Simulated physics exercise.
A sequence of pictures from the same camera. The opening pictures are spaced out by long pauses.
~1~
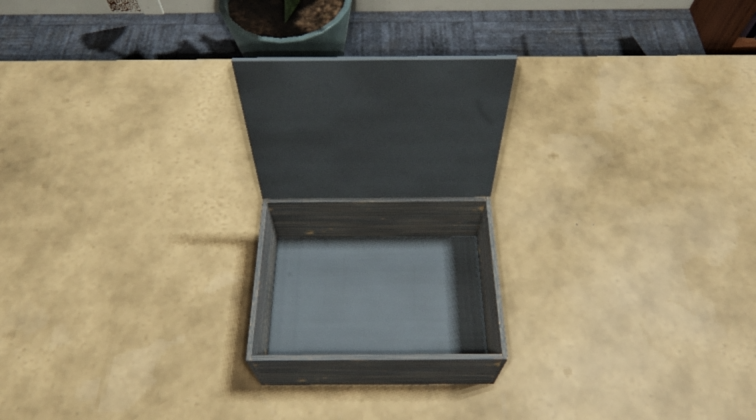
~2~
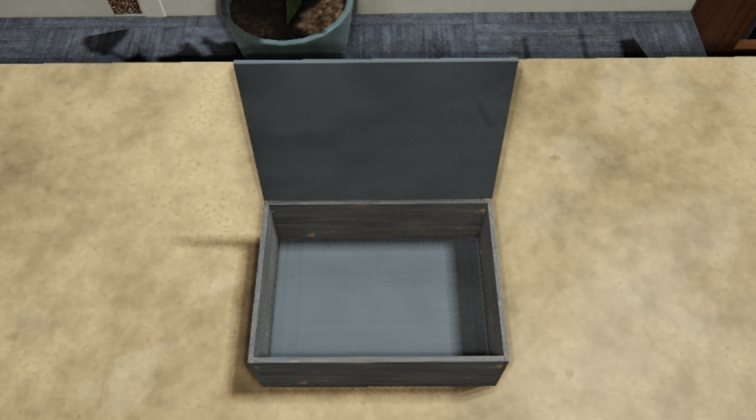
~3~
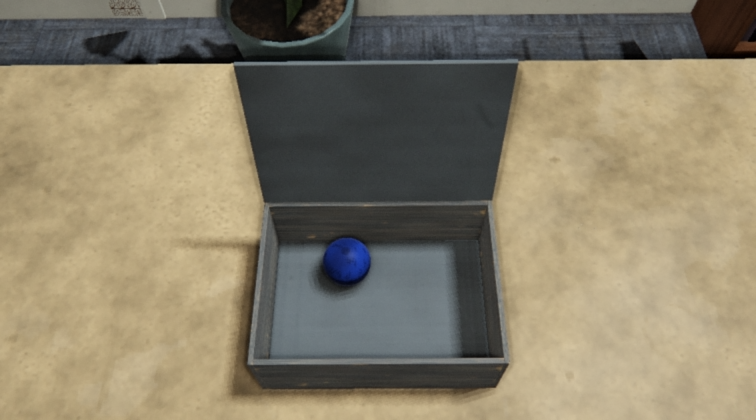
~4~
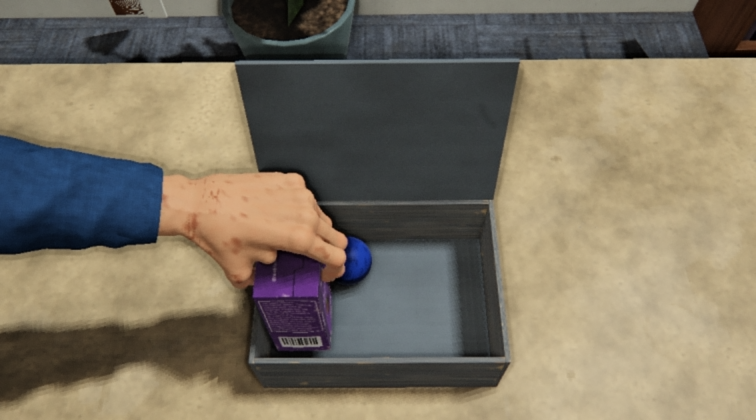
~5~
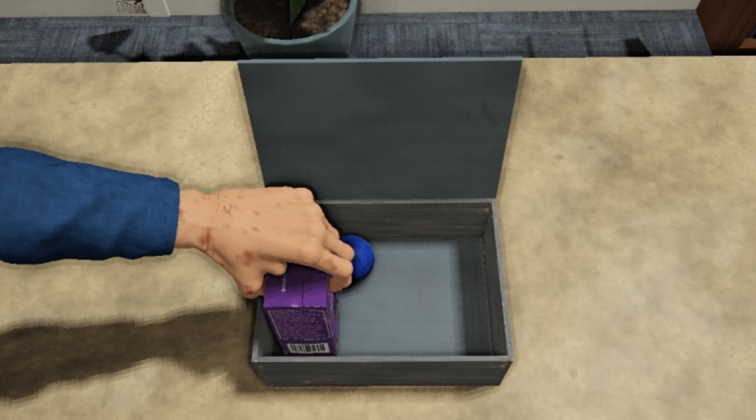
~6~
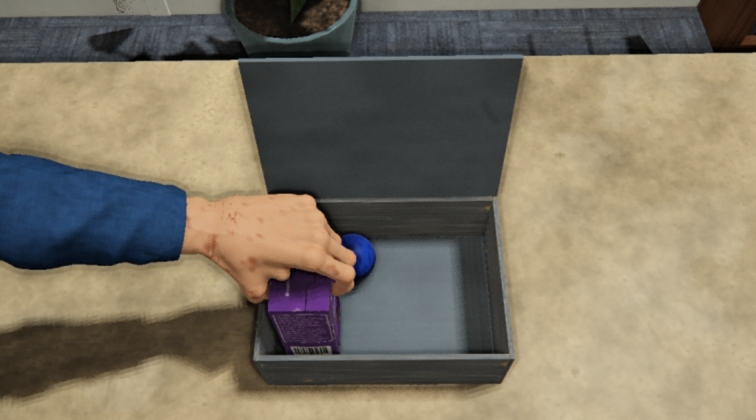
Open grey box on a table, empty, then holding a blue ball, with a hand lowering a purple carton in beside it.
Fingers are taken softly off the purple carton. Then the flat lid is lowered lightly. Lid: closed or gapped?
Most likely there will be a gap under the lid.
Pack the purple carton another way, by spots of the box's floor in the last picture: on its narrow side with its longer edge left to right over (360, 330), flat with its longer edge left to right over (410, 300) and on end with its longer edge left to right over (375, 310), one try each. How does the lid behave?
Case one lid shut, case two lid shut, case three lid open.
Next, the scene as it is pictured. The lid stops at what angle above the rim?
Near 35° up from the rim.
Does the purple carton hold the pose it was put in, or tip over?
By the end it has kept its angle.
Then, 1.20 s after the last picture, lid starting down.
Then, 1.50 s after the last picture, lid 68° above the rim.
Then, 1.70 s after the last picture, lid 46° above the rim.
At rest, lid 34° above the rim; both in place. Seen from the same camera at the end, purple carton near (308, 308).
